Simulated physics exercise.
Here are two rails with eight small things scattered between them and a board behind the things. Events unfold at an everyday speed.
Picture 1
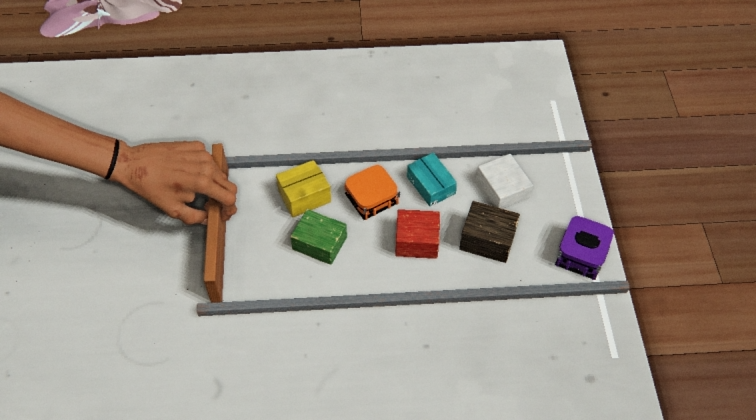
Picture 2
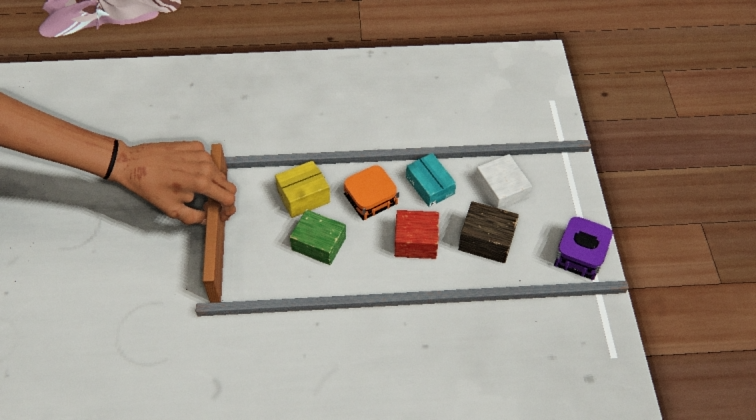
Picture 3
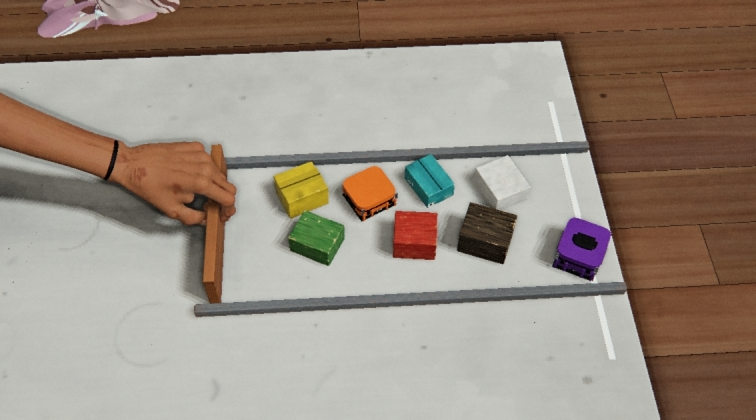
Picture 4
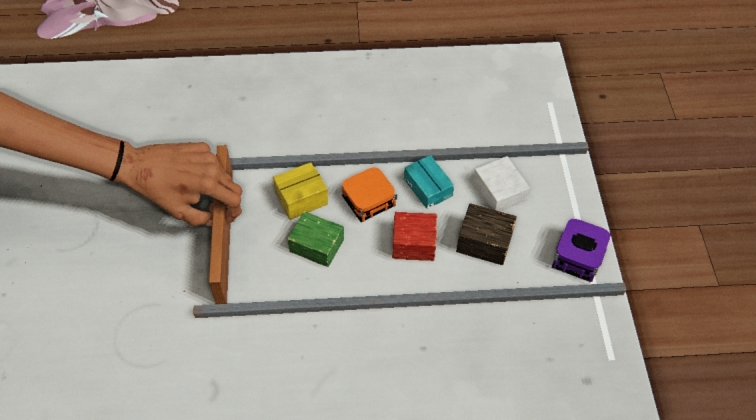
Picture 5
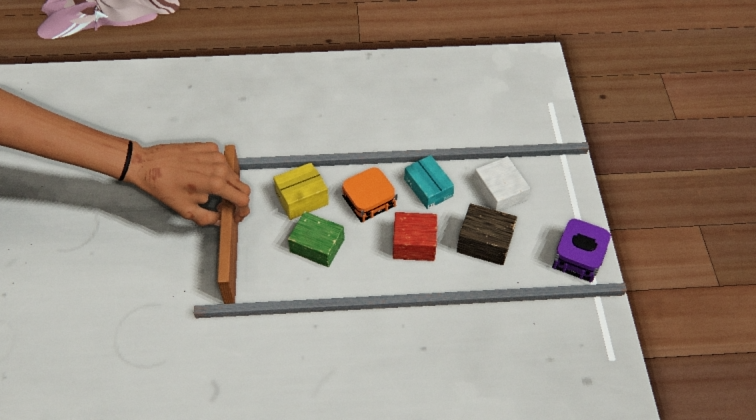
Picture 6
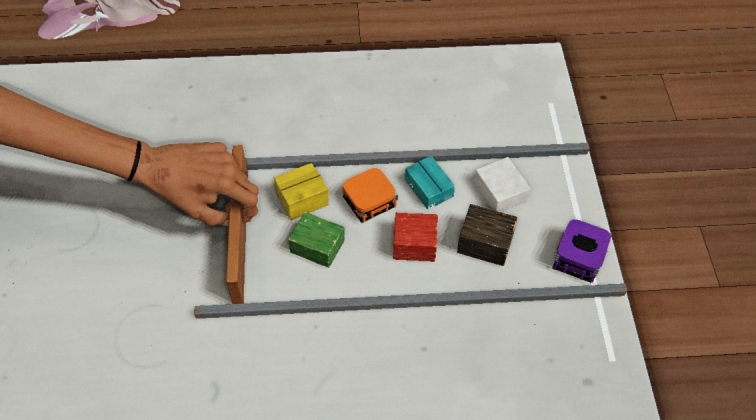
A hand slides a wooden board slightly right between two rails toward eight small colourful objects.
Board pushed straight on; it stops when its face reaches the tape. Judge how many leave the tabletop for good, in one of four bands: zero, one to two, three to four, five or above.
The number that tumble down is over four.
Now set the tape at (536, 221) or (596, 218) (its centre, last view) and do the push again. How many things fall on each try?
Tallies in order: 4 and 8.
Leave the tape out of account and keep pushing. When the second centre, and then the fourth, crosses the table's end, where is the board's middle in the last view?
At (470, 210) for the second, at (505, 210) for the fourth.
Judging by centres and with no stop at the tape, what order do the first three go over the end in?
Earliest first: The purple case, then the white block, then the black block.
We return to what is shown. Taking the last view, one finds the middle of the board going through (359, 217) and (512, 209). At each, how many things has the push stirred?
At first I count 5, and then 8.
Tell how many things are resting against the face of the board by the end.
It adds up to 2.
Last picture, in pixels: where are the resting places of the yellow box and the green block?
Final positions - yellow box around (596, 185), green block around (604, 217).
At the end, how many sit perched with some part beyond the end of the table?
Answer: 2.
Soon after, none off yet; purple case at rest near (582, 251); white block at rest near (502, 185); black block at rest near (487, 235).
After that, none off yet; purple case displaced a little near (603, 252); white block displaced about its own width near (572, 183); black block displaced about its own width near (555, 231).
And then, three off so far; purple case off the edge near (530, 396); white block off the edge near (616, 324); black block on its way down near (631, 290).
In the end, the number that fall off is five or more; gone, orange case, red block, turquoise box, black block, white block and purple case.
